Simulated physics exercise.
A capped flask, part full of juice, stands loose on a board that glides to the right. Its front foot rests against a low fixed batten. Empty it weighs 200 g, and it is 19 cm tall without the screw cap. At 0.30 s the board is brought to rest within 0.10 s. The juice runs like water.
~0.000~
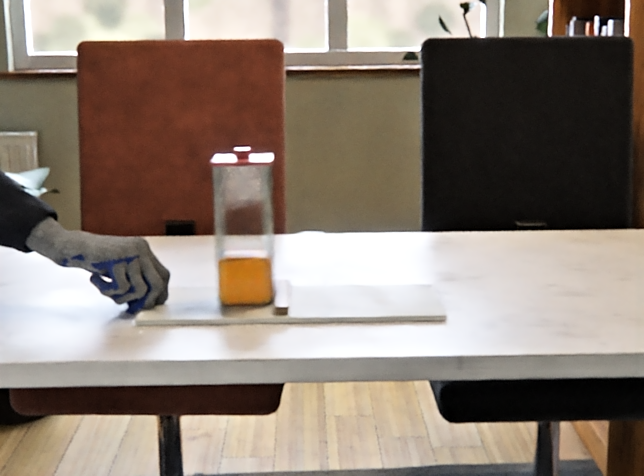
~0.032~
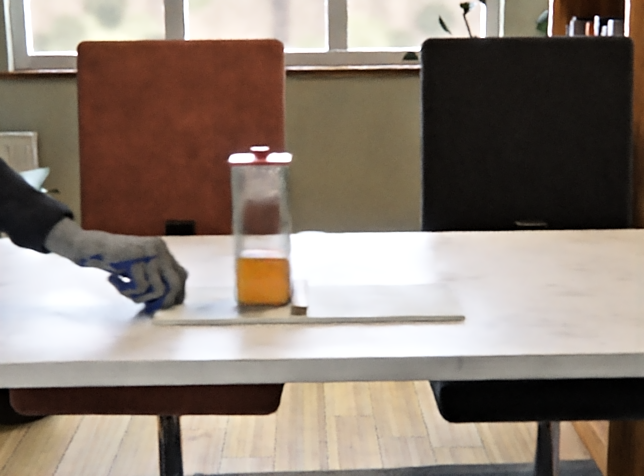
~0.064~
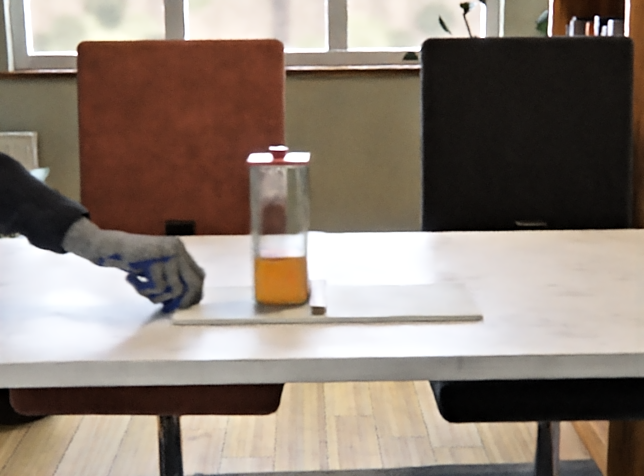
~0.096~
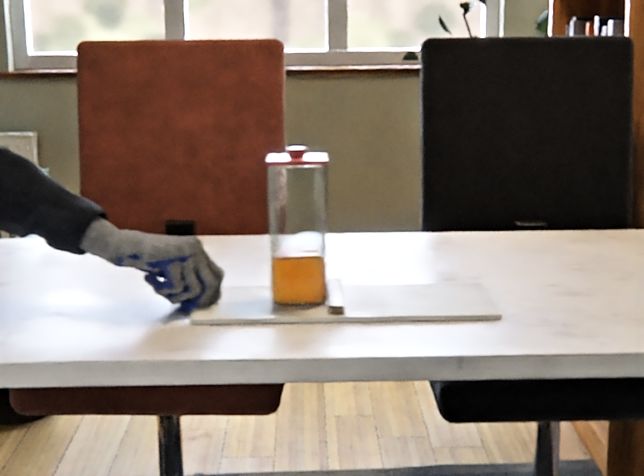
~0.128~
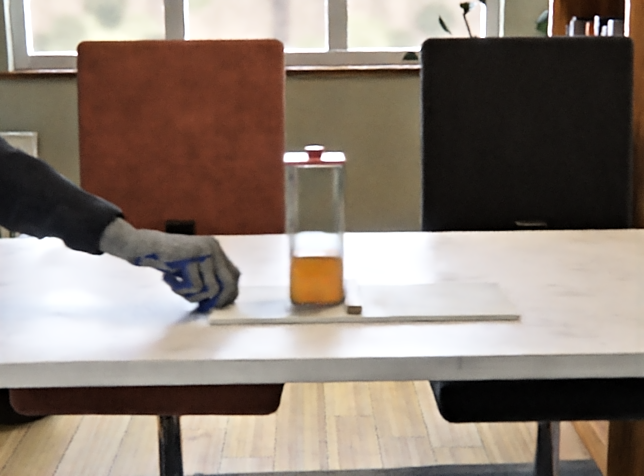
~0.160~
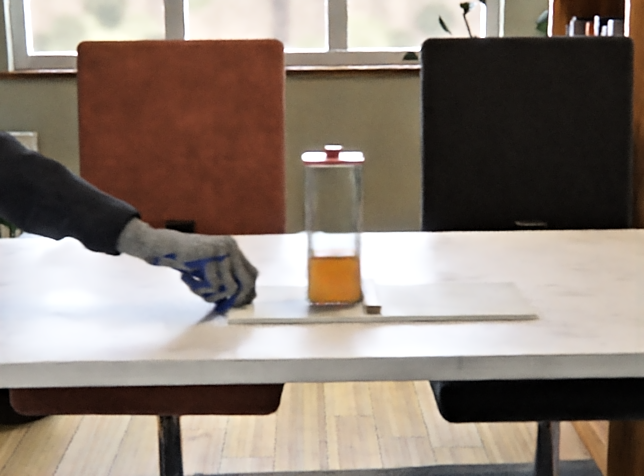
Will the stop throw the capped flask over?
It stays up.
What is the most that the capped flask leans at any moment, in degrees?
Up to some 8°.
After 0.40 s the board moves at 0.00 m/s; the capped flask leans 5°.
After 0.52 s the capped flask leans 6°.
After 0.68 s the capped flask stands where it began.
After 0.90 s the capped flask stands where it began.
In the end the capped flask stands where it began.
